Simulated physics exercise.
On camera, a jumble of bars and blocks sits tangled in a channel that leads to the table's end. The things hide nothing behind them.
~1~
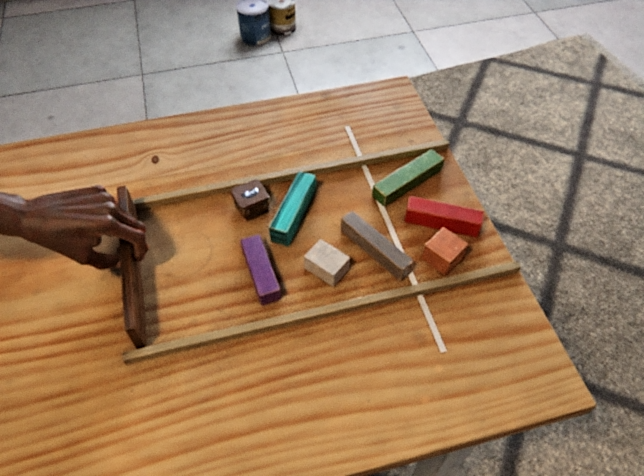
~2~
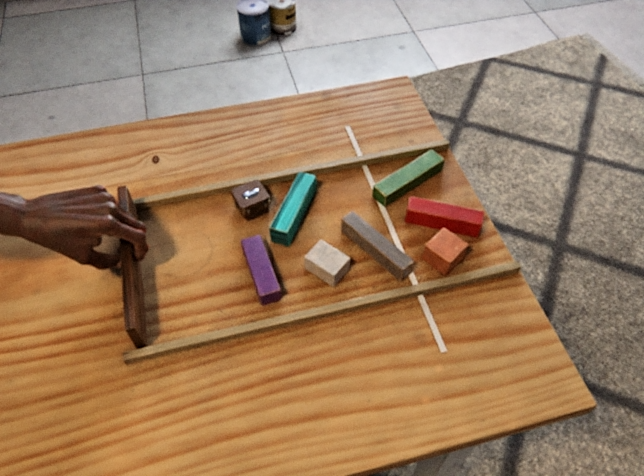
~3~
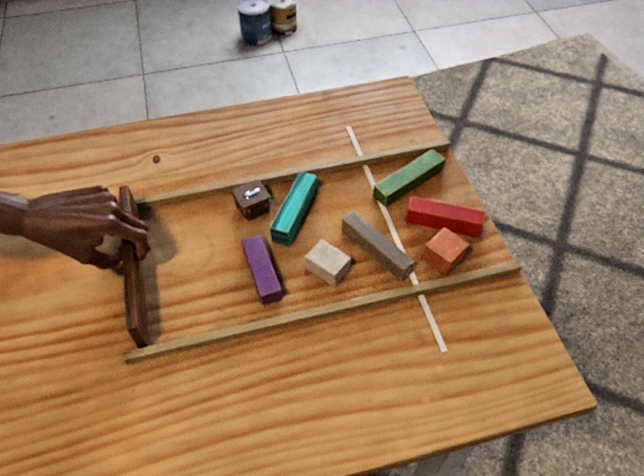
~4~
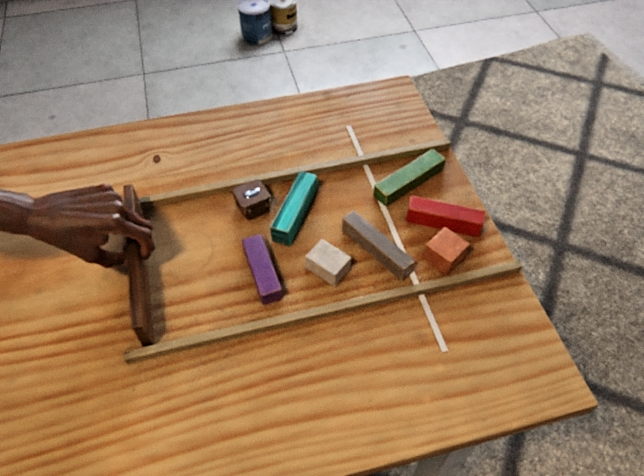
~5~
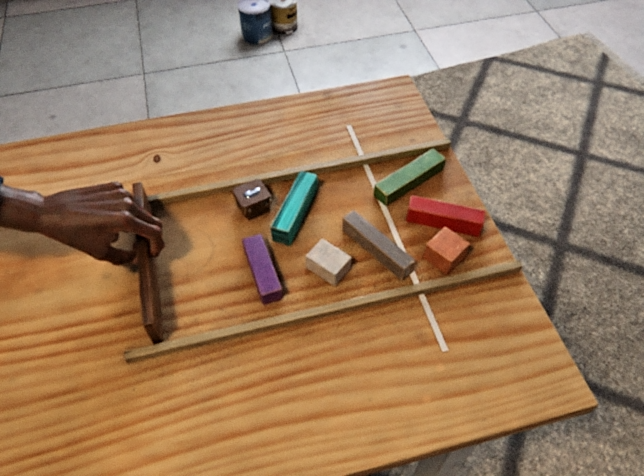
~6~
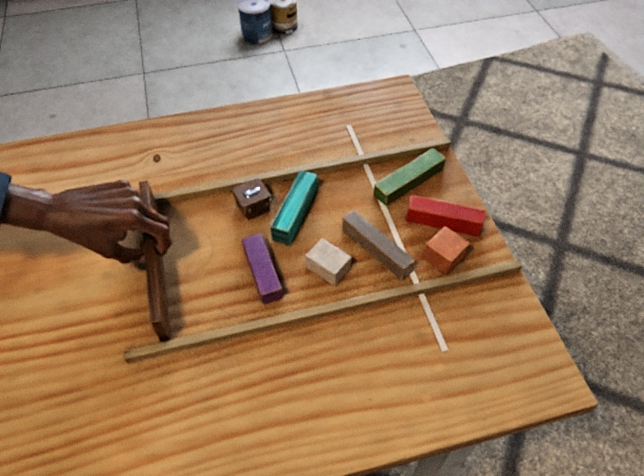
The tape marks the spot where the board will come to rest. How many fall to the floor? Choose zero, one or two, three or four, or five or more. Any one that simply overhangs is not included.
Zero.
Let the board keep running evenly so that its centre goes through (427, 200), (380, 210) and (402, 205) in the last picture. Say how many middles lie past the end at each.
Respectively 3, 0 and 1.
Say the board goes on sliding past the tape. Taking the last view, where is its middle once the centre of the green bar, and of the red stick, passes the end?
Green bar: (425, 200); red stick: (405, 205).
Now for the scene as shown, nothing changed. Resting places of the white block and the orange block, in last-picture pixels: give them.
First object about (439, 247); second object about (499, 240).
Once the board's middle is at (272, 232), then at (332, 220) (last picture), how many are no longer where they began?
It comes to 3 for the first spot, 5 for the other.
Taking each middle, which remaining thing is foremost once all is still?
That would be the orange block.
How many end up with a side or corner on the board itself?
Contact count: 2.
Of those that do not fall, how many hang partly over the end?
The count is 3.
Early on, none off yet; red stick at rest near (445, 216); green bar at rest near (410, 177); orange block at rest near (446, 251).
A while later, none off yet; red stick moving near (450, 214); green bar travelled a little near (425, 176); orange block travelled a little near (463, 248).
Finally, the number that fall off is zero.
